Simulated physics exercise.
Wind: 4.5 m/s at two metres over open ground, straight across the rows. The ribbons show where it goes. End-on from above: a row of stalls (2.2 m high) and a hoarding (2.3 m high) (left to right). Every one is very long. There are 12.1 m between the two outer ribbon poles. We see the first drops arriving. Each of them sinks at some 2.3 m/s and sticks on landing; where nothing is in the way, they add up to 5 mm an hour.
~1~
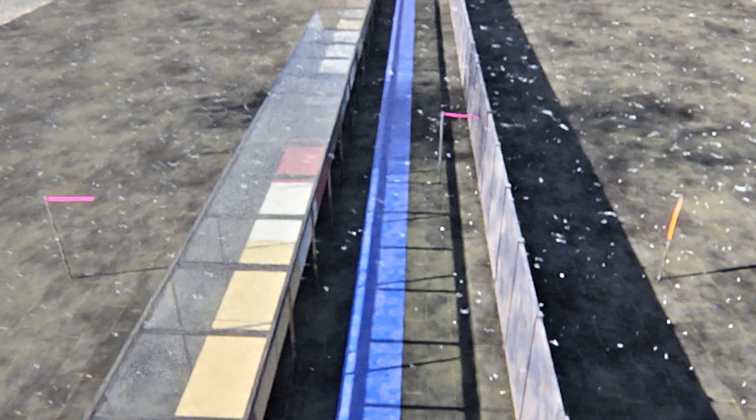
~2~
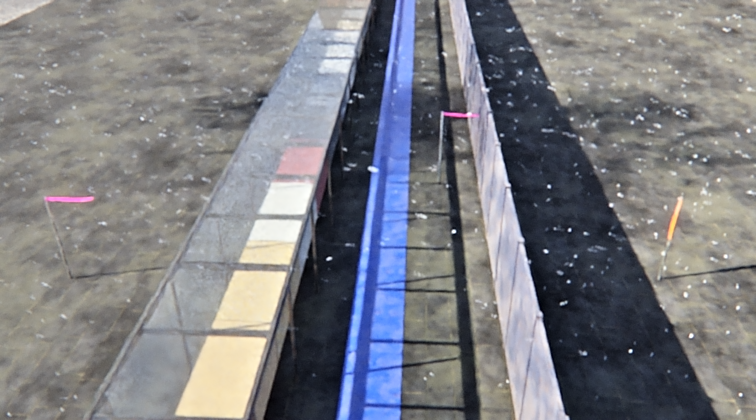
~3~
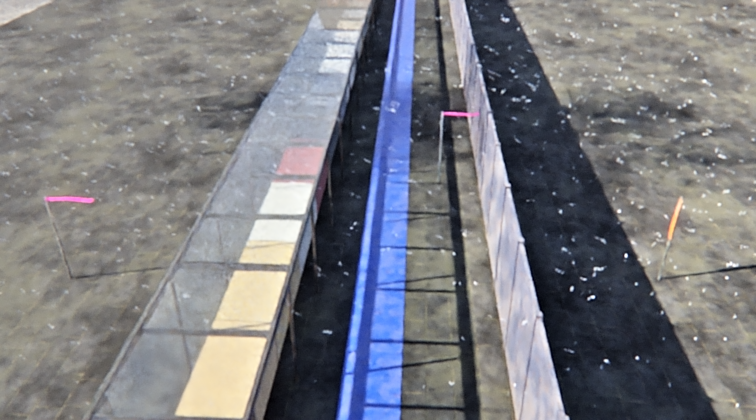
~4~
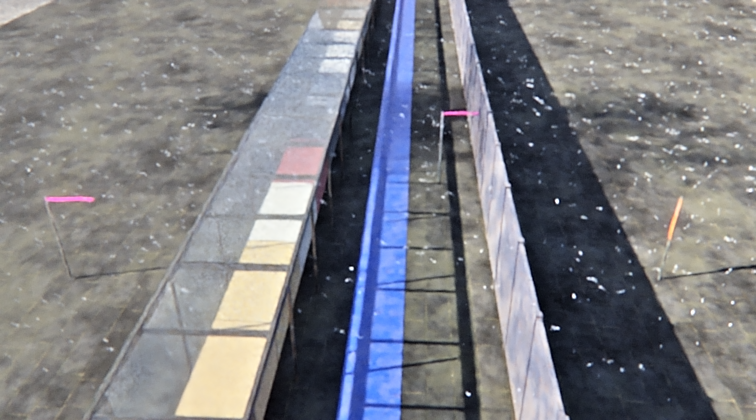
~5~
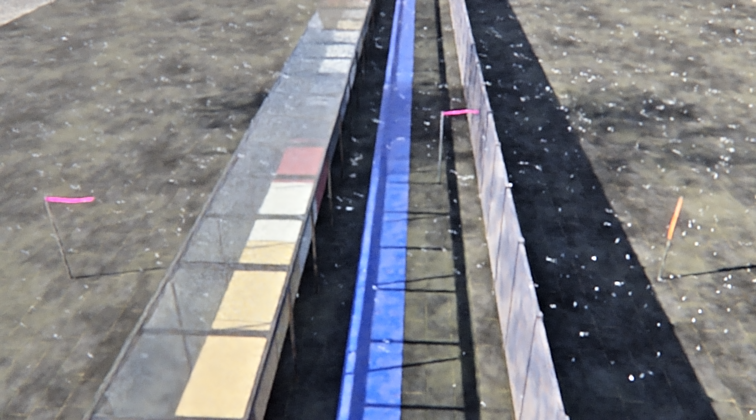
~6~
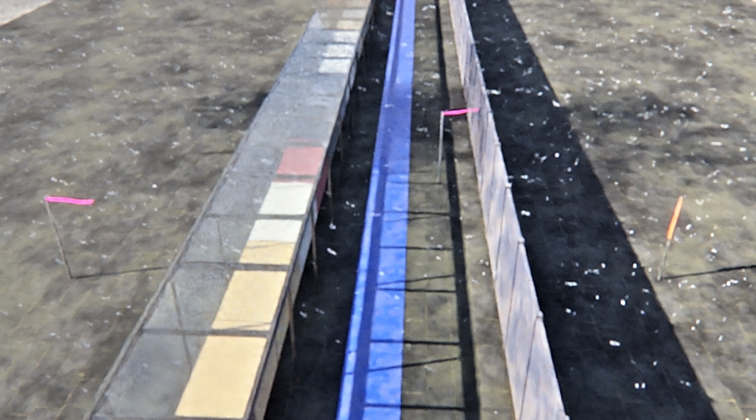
The video shows a long row of stalls, a blue strip and a long hoarding from above, as small pale specks flicker across the view; two pink ribbons stream right, barely moving, while an orange one hangs nearly straight.
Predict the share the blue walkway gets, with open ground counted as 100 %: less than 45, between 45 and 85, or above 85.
The blue walkway gets not even 45 % of the open amount.
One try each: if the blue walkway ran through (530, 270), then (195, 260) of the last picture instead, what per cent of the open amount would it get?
Try 1: Near 40 %; try 2: Near 90 %.
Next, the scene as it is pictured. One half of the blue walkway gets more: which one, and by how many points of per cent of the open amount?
The left-hand side, by some 10 points.
10 minutes on, 0.1 mm on the blue walkway, 0.8 mm in the open.
30 minutes on, 0.3 mm on the blue walkway, 2.5 mm in the open.
60 minutes on, 0.5 mm on the blue walkway, 5.0 mm in the open, so the blue walkway has 11 % of the open amount; the left half of it has 16 %, the right half 6 %.
